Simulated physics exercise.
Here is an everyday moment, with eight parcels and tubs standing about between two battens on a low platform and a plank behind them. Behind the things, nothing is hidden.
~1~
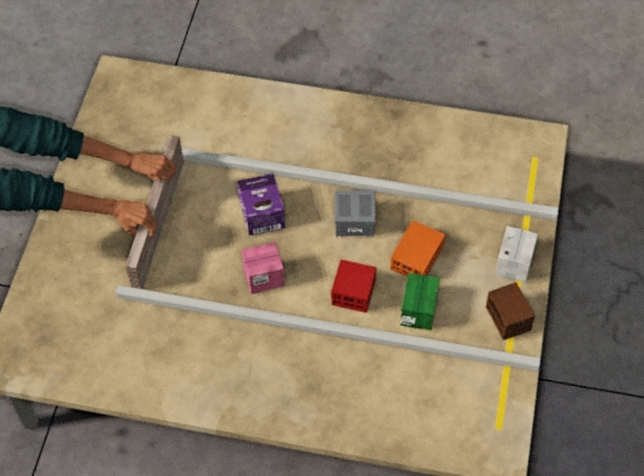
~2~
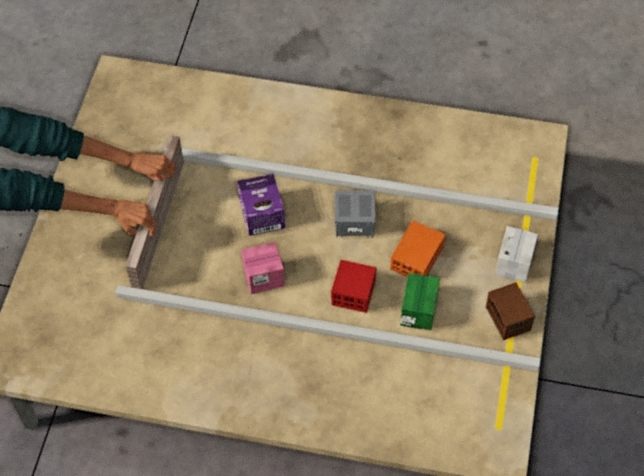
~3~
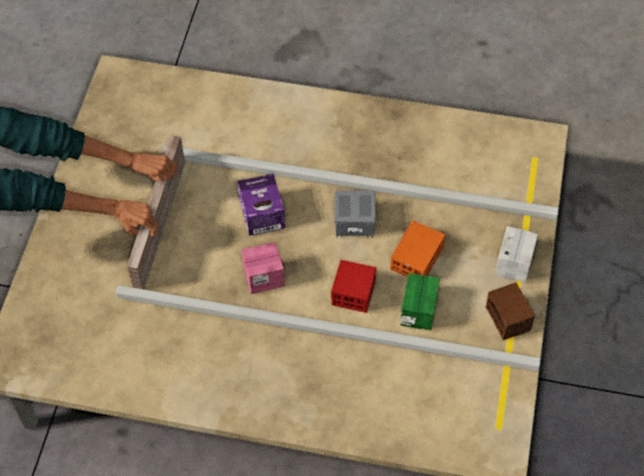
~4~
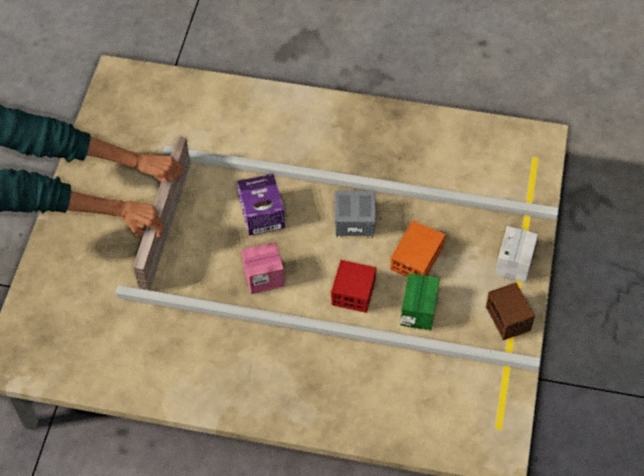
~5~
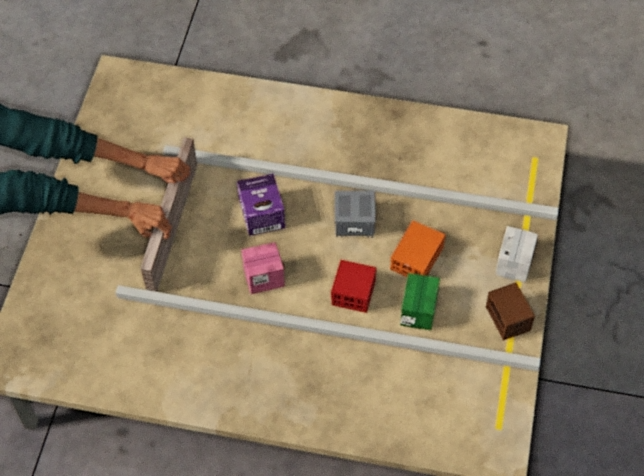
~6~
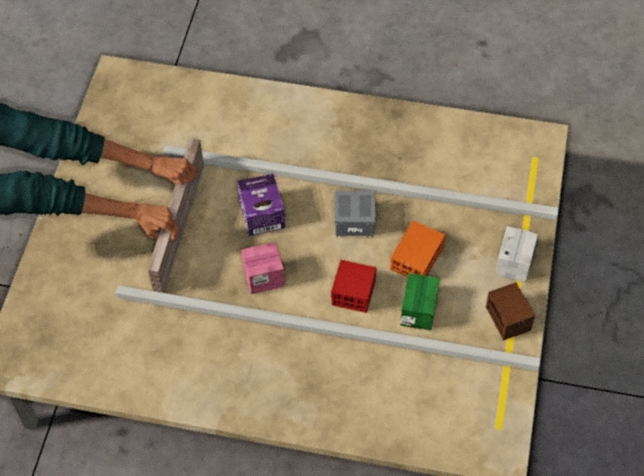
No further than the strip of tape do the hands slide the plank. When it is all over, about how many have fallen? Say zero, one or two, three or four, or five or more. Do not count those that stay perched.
In the end, the drop-off count sits at five or above.
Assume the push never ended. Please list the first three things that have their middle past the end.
You'd see the brown crate first, then the white box, then the green parcel.
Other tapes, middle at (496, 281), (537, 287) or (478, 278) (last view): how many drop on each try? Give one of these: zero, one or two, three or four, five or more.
In the order of the places given: At least five; 5 or more; three to four.
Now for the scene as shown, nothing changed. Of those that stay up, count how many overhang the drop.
I count 2 overhanging.
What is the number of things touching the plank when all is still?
It's 2 of them.
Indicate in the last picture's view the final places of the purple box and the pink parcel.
Near (542, 256) and (532, 321).
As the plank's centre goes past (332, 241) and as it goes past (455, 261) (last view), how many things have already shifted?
5 and 8.
A little later, none off yet; brown crate at rest near (510, 311); white box at rest near (516, 254); green parcel at rest near (420, 302).
When it is over, the number that fall off is five or more; down, grey tote, red crate, orange crate, green parcel, white box and brown crate.
